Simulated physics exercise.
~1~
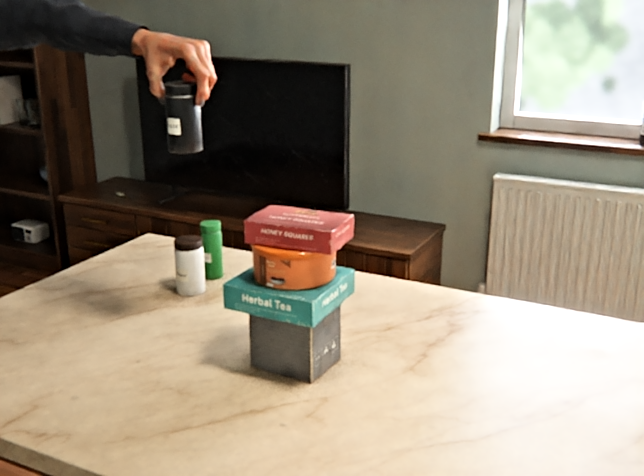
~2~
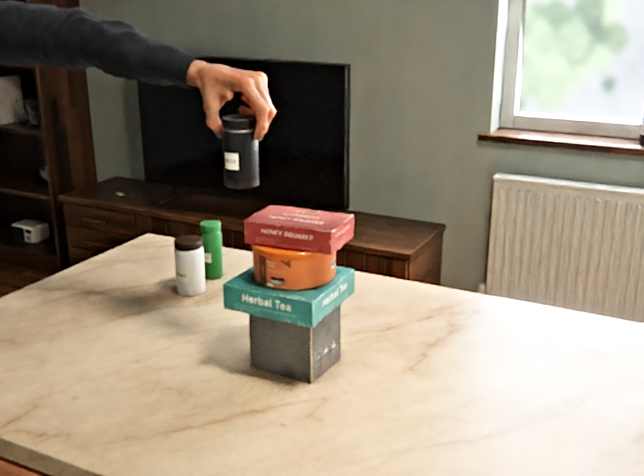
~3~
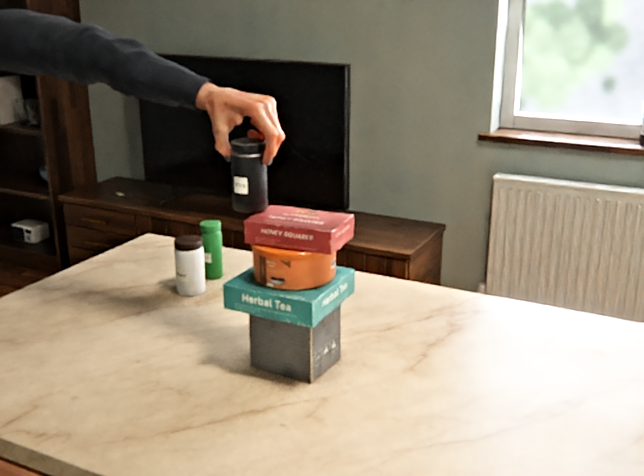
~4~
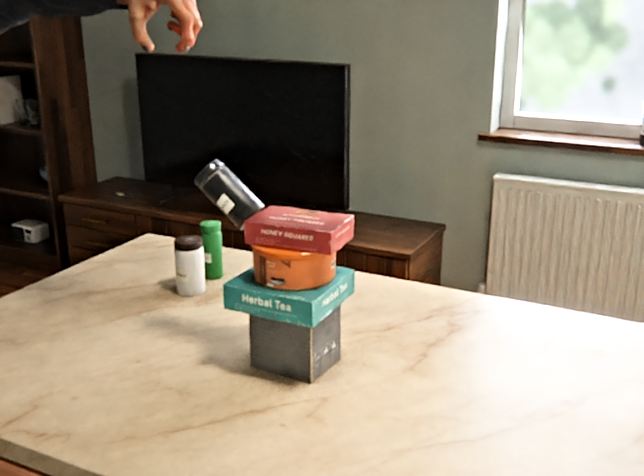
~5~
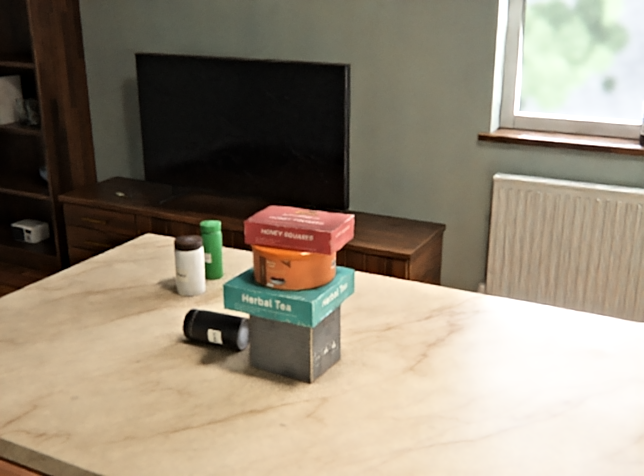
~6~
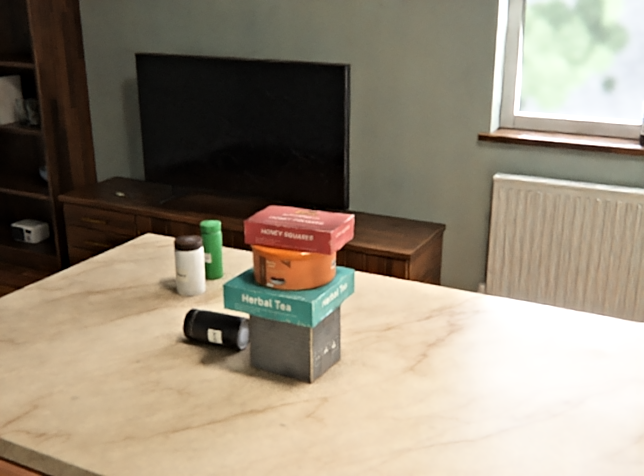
A black jar was lowered by a hand onto the left edge of a stack of boxes and an orange tub, but once released it tipped off and ended up lying on the table beside the grey box, while the stack stayed standing.
